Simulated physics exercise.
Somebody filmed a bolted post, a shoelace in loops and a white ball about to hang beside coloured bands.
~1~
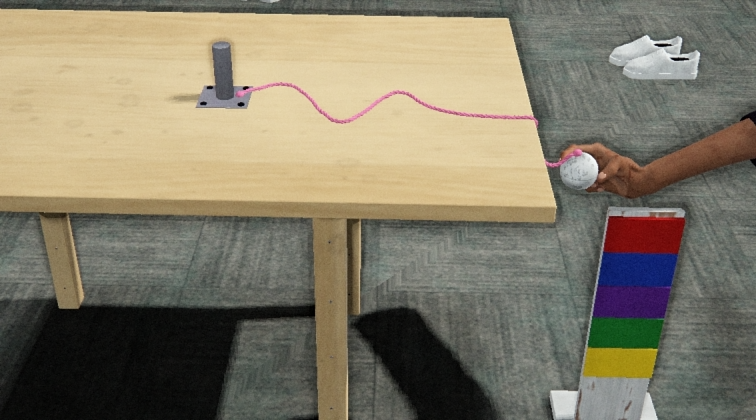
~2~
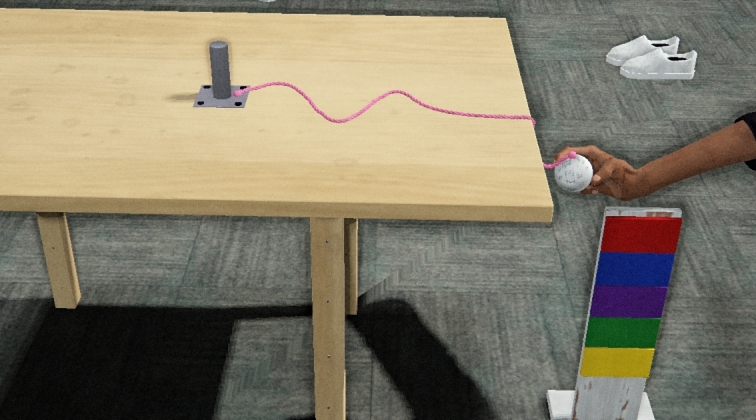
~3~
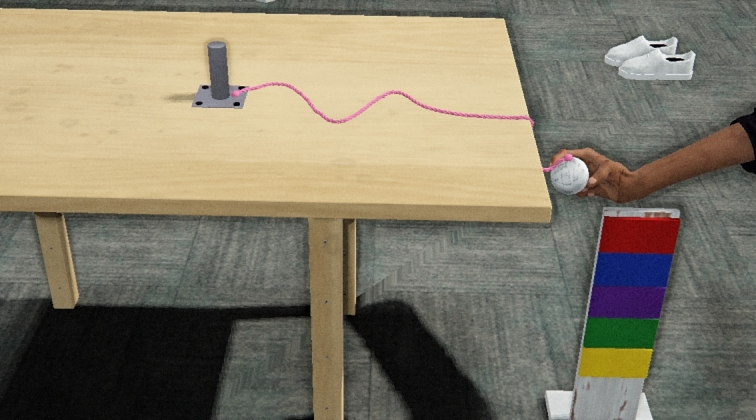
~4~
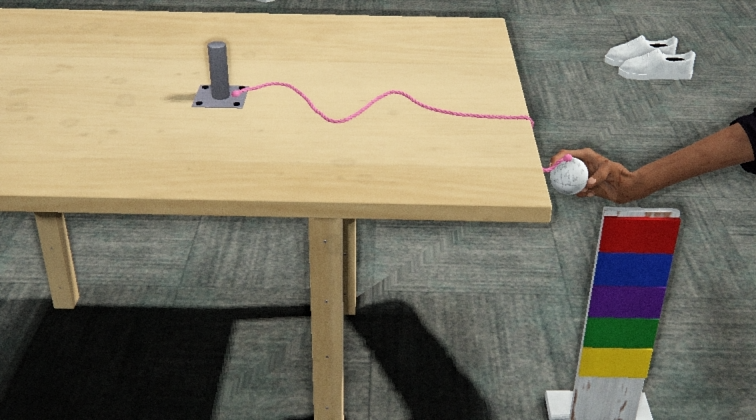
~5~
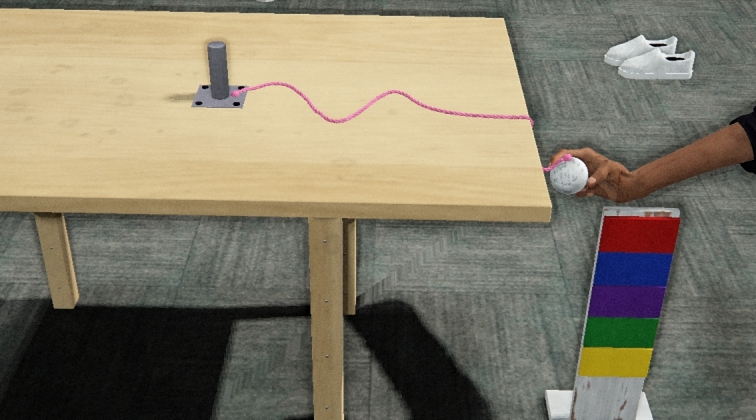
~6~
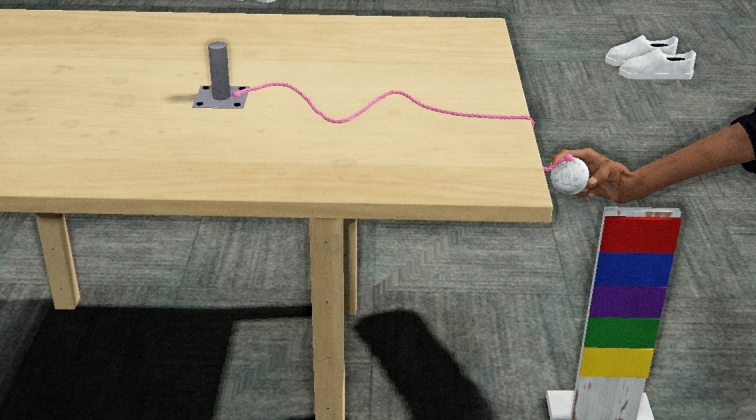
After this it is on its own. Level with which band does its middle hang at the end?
The shoelace holds its middle at purple.
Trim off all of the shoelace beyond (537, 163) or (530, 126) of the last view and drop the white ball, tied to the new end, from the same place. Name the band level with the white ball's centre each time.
One after the other, blue; red.
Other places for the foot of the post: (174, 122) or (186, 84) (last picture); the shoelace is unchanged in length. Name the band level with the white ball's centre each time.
In that order: Blue; blue.
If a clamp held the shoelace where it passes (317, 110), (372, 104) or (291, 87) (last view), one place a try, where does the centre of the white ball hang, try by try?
In that order: (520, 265), (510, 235) and (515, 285).
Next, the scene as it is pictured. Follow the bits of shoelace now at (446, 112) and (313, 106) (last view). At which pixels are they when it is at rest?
The first at (529, 141), the second at (351, 103).
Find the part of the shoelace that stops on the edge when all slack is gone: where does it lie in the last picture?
It lies at about (422, 105).
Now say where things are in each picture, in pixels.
White ball (579, 171); red (645, 237); blue (638, 271); purple (632, 303); green (626, 334); yellow (620, 364), in the first frame.
White ball (573, 173); shoelace through (274, 84) (319, 111) (376, 101) (441, 111) (527, 119), in the second frame.
White ball (570, 175), in the third frame.
White ball (569, 176); shoelace through (273, 84) (317, 112) (375, 101) (439, 111) (525, 119), in the fourth frame.
White ball (569, 175), in the fifth frame.
White ball (570, 176); shoelace through (273, 84) (318, 112) (376, 101) (440, 111) (526, 119), in the sixth frame.
Early on, ball near (480, 281); level with purple.
Midway, ball near (523, 296); level with purple.
Finally, ball near (515, 298); level with purple. At purple.
